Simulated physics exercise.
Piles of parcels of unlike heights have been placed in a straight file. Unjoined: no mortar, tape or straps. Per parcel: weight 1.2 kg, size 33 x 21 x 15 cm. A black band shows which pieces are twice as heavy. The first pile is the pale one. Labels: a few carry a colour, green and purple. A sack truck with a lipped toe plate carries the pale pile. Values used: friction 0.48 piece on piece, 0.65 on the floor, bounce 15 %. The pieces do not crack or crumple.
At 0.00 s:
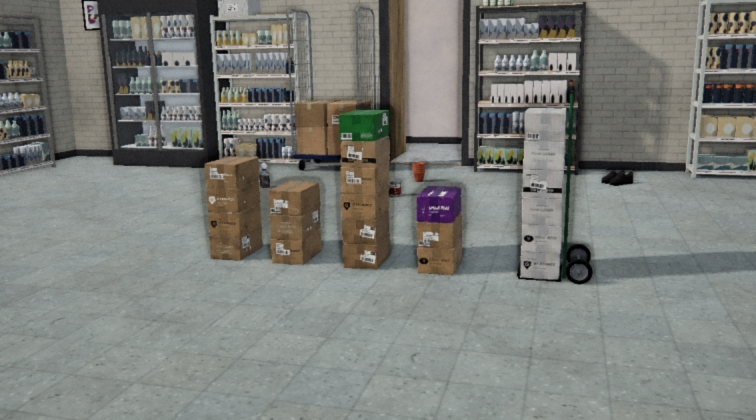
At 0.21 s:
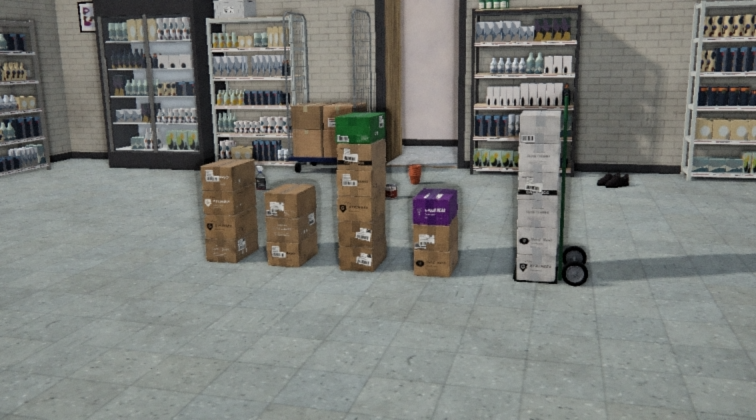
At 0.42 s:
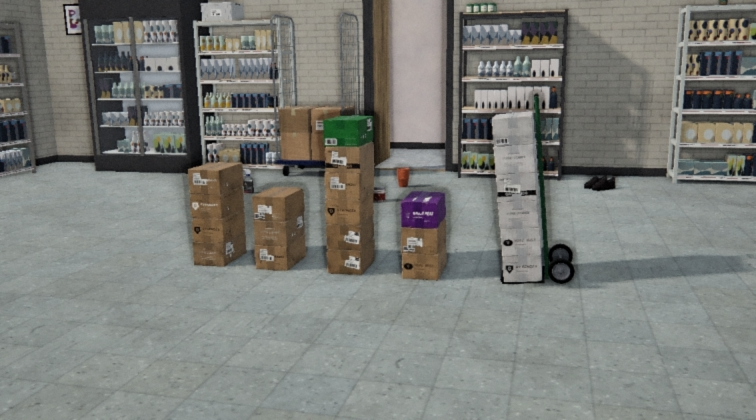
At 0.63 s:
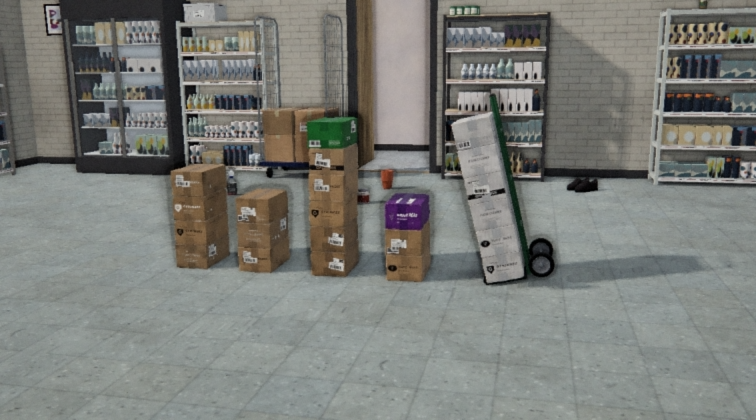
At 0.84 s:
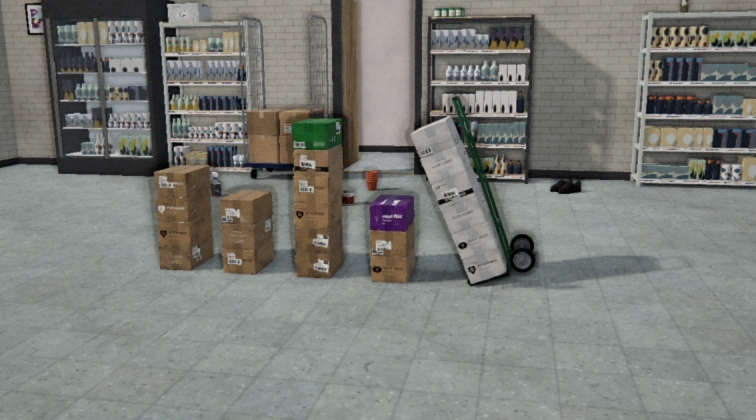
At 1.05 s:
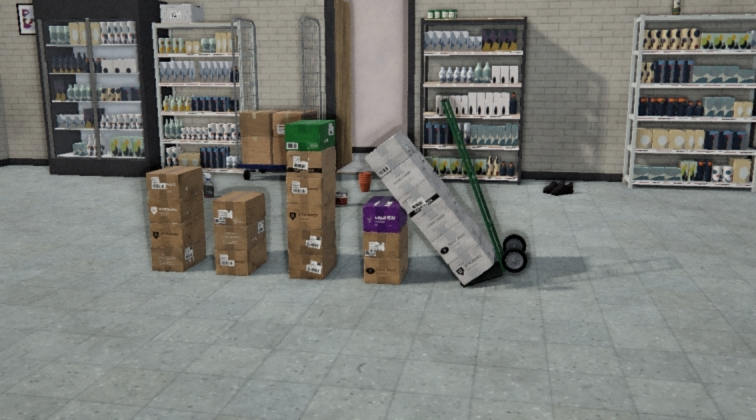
A pale pile of parcels on a green sack truck leans left toward the purple-topped pile.
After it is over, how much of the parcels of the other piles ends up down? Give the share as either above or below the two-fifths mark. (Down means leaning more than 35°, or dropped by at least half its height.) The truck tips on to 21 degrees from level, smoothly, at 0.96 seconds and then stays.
The share is below the two-fifths mark.
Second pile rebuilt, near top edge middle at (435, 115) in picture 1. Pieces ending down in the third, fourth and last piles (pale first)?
The tally would be third 6, then fourth 2, then last 4.
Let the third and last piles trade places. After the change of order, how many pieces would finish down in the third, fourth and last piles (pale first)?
Pile by pile, you'd see third at 0, fourth at 0 and last at 0 down.
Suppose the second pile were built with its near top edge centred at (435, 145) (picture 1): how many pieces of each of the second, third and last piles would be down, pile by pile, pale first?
Down by pile: Second 4, third 5, last 1.
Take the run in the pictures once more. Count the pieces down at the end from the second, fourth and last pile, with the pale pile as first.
Pieces by pile: Second 0, fourth 0, last 0.
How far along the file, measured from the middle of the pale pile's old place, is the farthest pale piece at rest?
About 85 cm along.
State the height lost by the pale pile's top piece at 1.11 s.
The top piece is some 15 centimetres lower than at the start.
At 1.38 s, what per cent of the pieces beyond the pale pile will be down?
It's 0 percent at that point.
After 1.11 s, 6 of the pale pile down; none of the 16 other parcels down, 1 disturbed; purple parcel shifted 12 mm.
After 1.22 s, 6 of the pale pile down; none of the 16 other parcels down, 1 disturbed; purple parcel shifted 27 mm.
After 1.38 s, 6 of the pale pile down; none of the 16 other parcels down, 4 disturbed; purple parcel leaning 4°.
After 1.66 s, 6 of the pale pile down; none of the 16 other parcels down, 4 disturbed; purple parcel leaning 14°.
At rest (2.2 s), 6 of the pale pile down; none of the 16 other parcels down, 4 disturbed; purple parcel leaning 19°; green parcel unmoved. That is 0 per cent. As the last picture would show them, middles, purple parcel near (361, 213), green parcel near (309, 135).
